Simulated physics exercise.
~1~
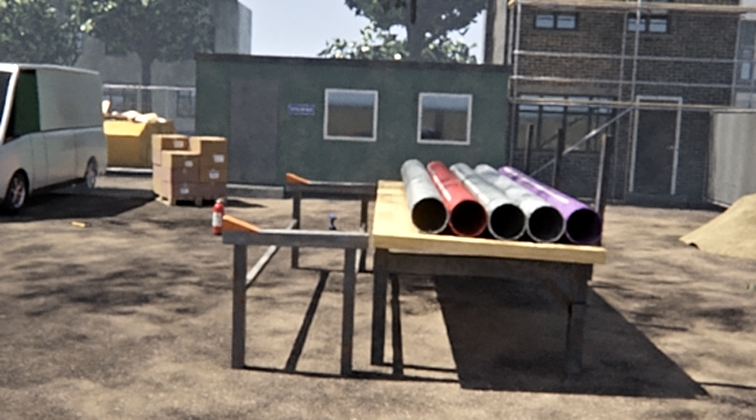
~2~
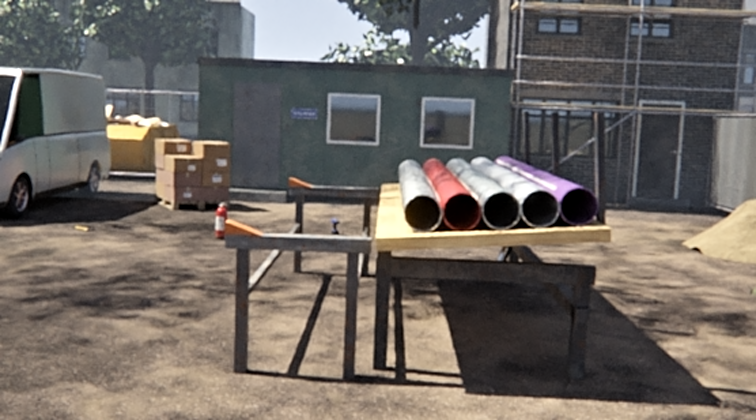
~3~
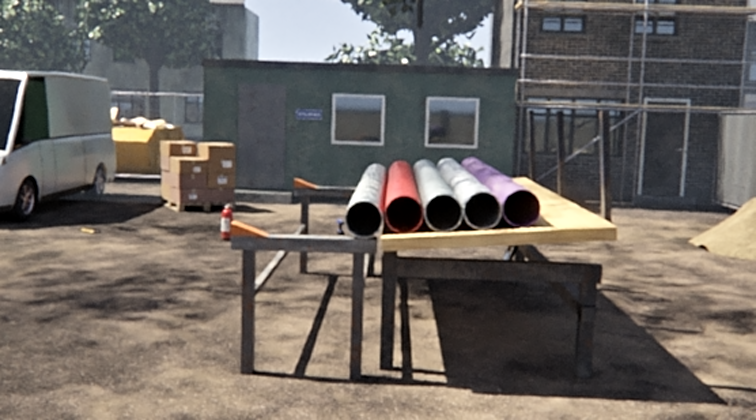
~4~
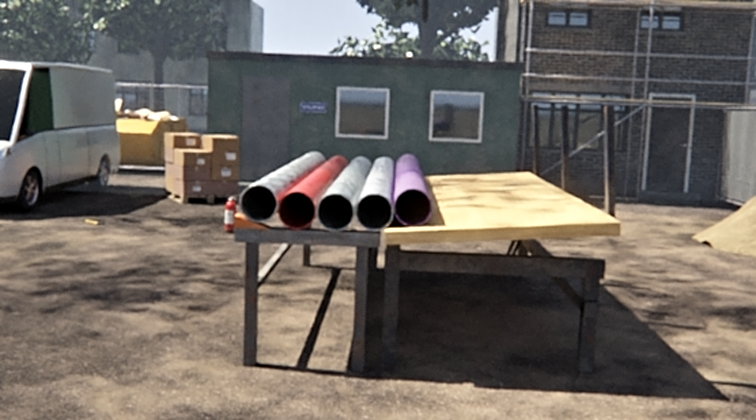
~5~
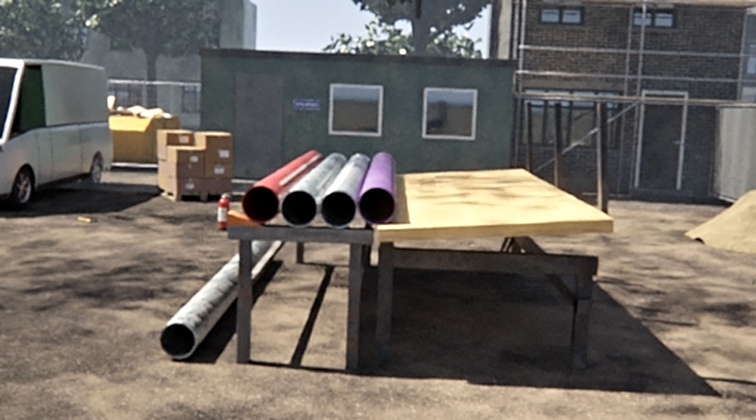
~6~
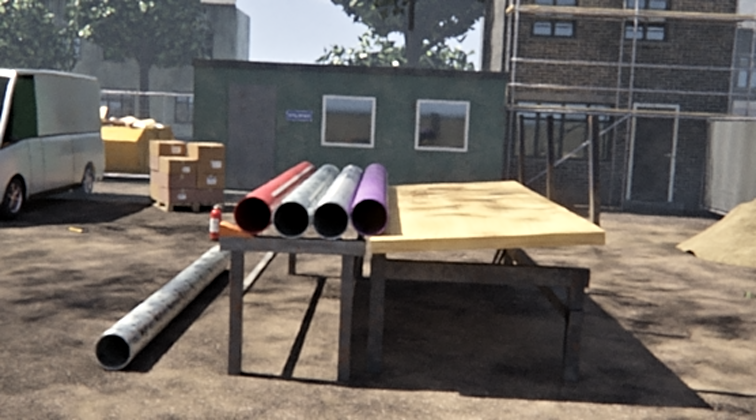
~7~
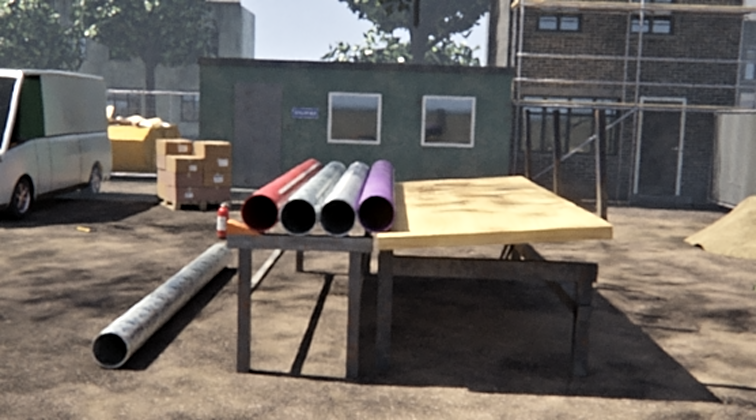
On a sunlit building yard, viewed from the front by a slightly swaying camera, a pale wooden deck stands beside a lower metal rack, with a white van, stacked boxes and a green cabin behind. Five hollow pipes lie side by side on the deck, the second from the left red, the rightmost purple, the others grey. They roll left together onto the rack. The leading grey pipe goes over the far end and drops to the ground, rolling a little further left. The red pipe, two grey ones and the purple one stay on the rack, at rest.
